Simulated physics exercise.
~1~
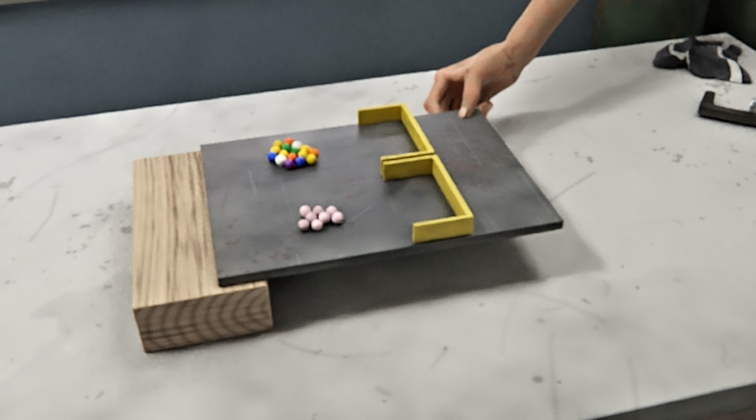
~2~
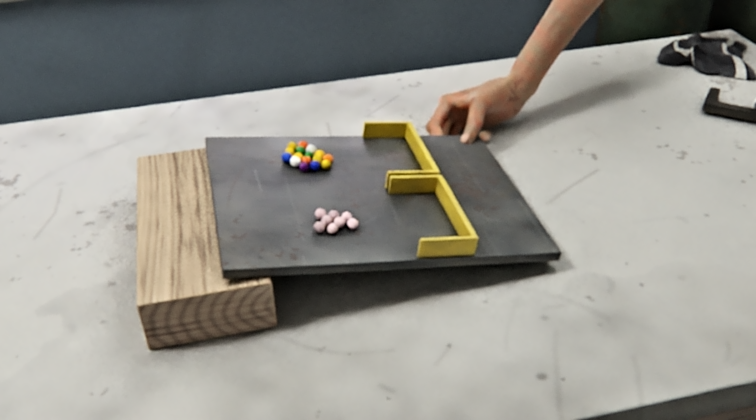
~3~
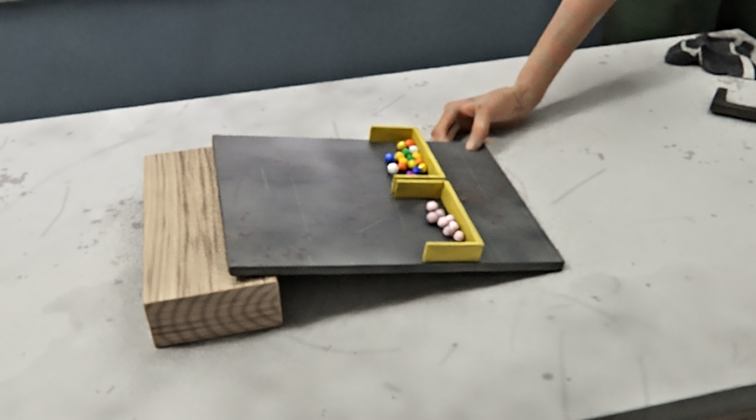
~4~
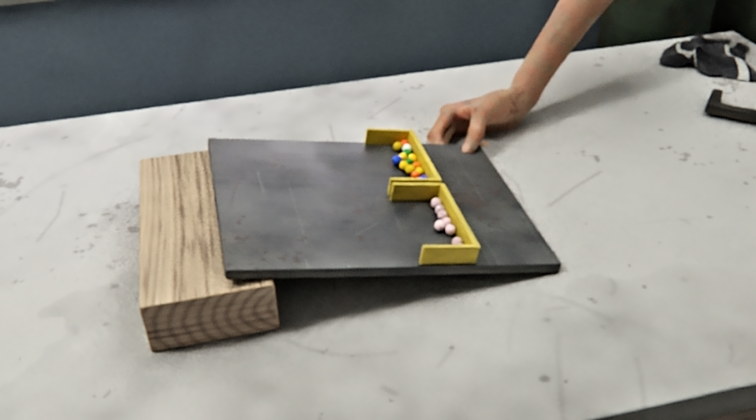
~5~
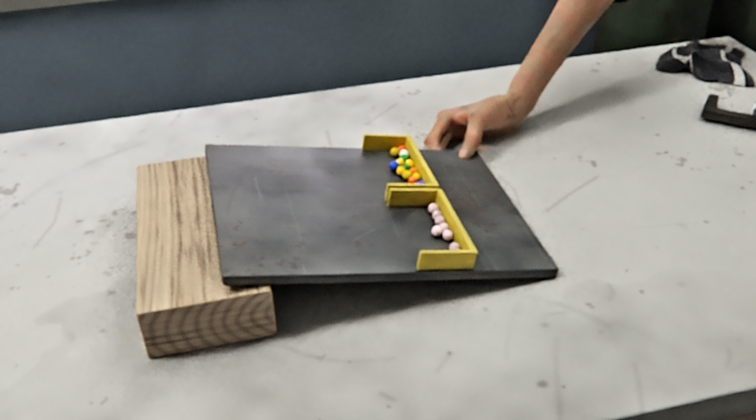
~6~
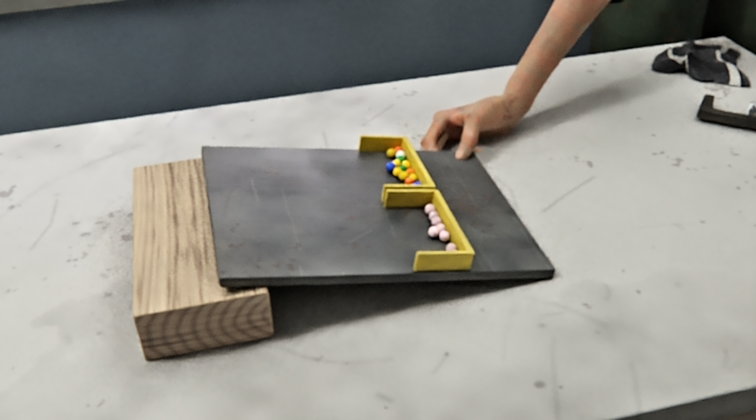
Dark board being lowered by a hand, tilting off a wooden block, multicoloured and pink beads rolling right and gathering behind yellow strips.
